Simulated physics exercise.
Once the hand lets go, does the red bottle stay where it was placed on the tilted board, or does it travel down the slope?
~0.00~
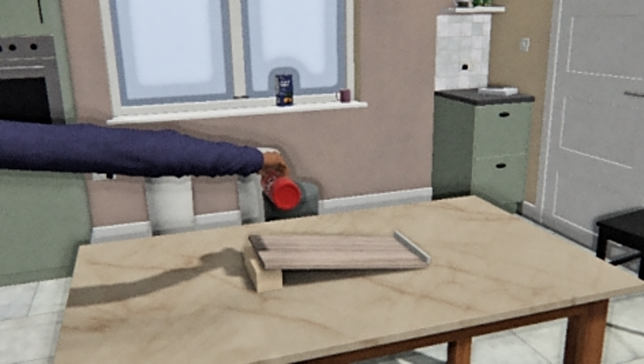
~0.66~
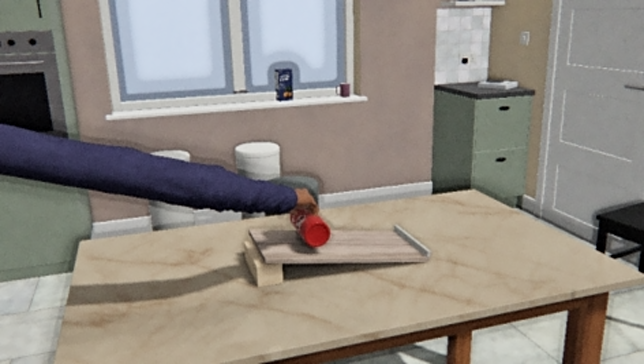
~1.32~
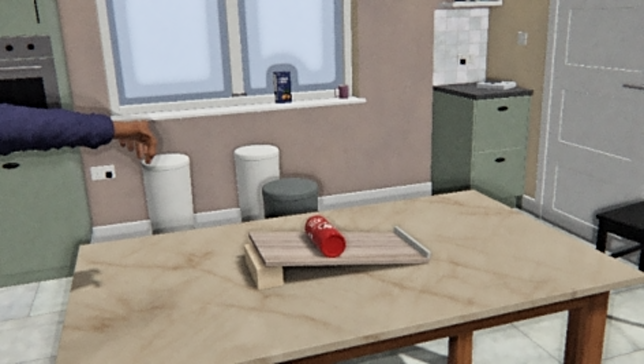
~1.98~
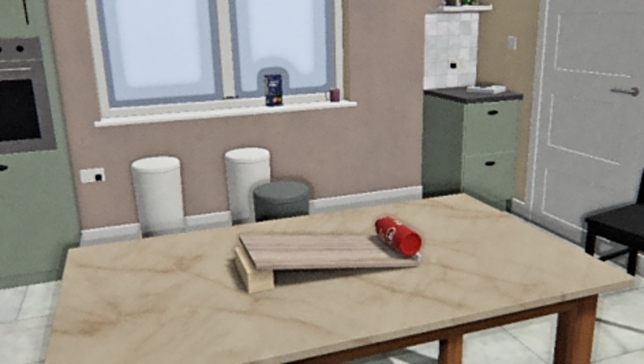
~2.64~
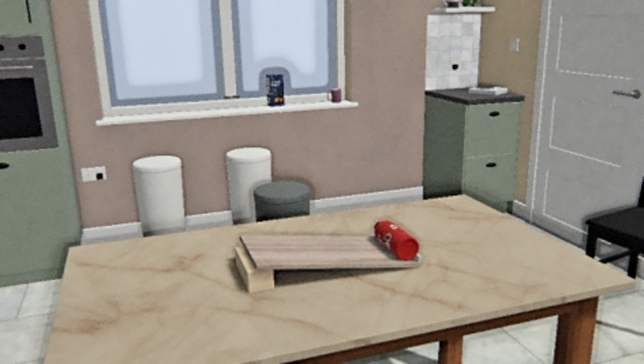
It travels down the slope to the right. It finishes on its side at the low end of the board, while the board stays in place.
